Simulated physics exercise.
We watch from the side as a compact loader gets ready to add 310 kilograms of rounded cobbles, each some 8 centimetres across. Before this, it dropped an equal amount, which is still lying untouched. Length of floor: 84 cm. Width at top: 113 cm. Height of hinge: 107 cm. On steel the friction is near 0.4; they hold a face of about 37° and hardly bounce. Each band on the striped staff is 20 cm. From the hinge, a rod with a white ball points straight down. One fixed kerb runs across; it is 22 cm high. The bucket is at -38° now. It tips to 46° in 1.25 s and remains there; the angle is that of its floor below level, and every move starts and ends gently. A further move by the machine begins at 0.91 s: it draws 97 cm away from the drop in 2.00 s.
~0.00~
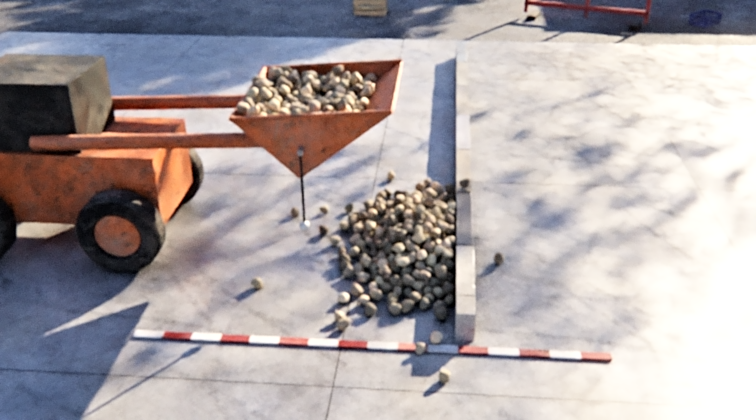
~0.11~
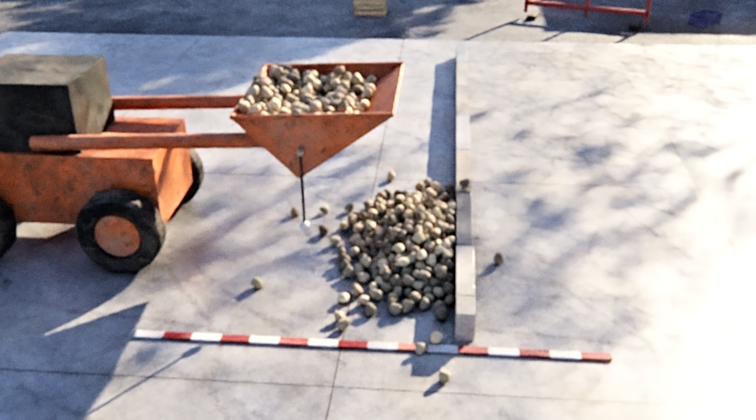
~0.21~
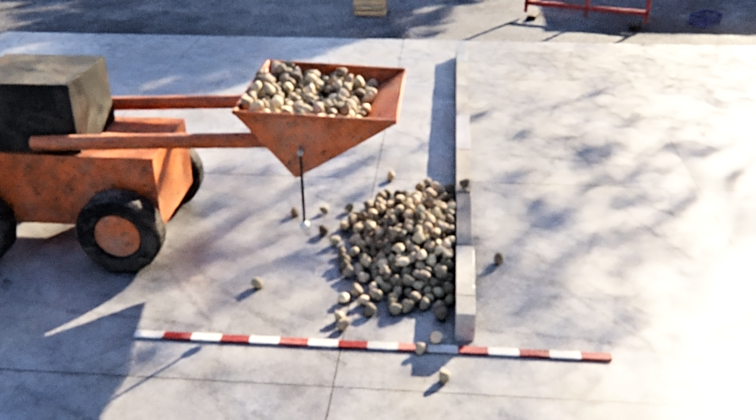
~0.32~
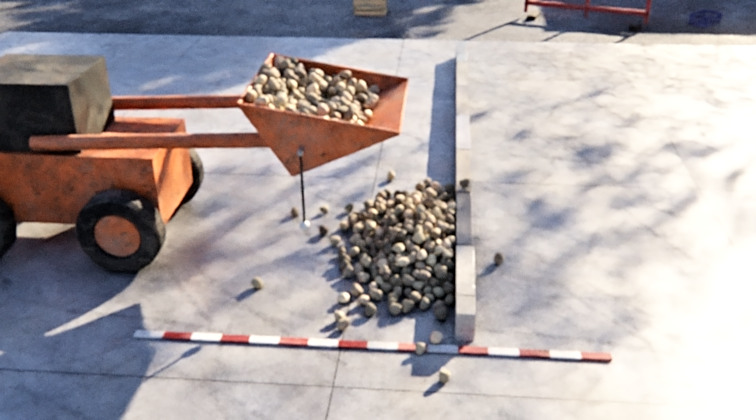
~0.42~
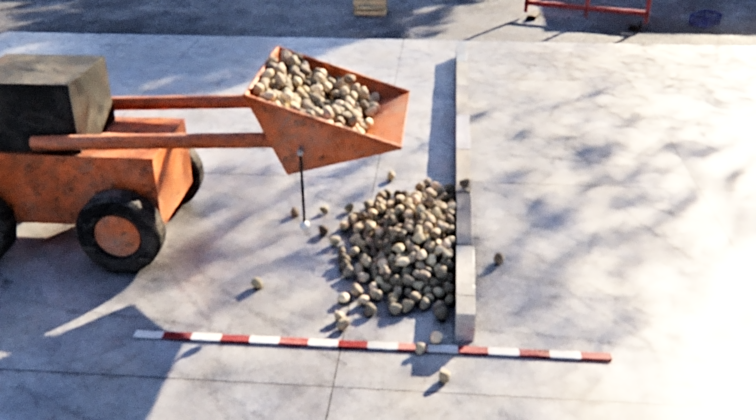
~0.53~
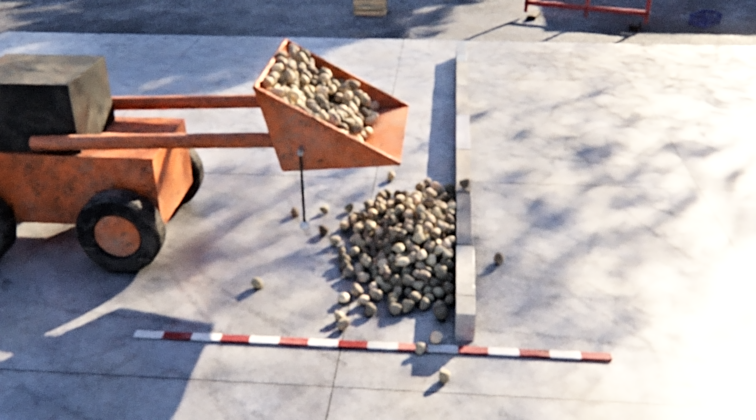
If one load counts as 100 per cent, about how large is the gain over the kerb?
Around 1 per cent.
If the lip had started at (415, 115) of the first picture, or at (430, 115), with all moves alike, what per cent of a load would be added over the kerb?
I'd expect near 0 per cent first and near 5 per cent next.
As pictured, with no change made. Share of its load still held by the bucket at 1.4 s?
Close to 25 in a hundred is still held.
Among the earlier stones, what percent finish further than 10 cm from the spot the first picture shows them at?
The answer is about 10 per cent.
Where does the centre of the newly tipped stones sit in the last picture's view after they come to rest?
Centre at roughly (375, 231).
After 0.9 s the floor is at 33°; in per cent of one load, 99 in the bucket, 101 on this side of the kerb; the foremost stones are at (458, 248).
After 1.4 s the floor is at 46°; in per cent of one load, 26 in the bucket, 174 on this side of the kerb; the foremost stones are at (459, 248).
After 3.4 s the floor is at 46°; in per cent of one load, 0 in the bucket, 199 on this side of the kerb, 1 over the kerb; the foremost stones are at (476, 221).
After 6.0 s the floor is at 46°; in per cent of one load, 0 in the bucket, 199 on this side of the kerb, 1 over the kerb; the foremost stones are at (476, 221). Net gain over the kerb, 1.
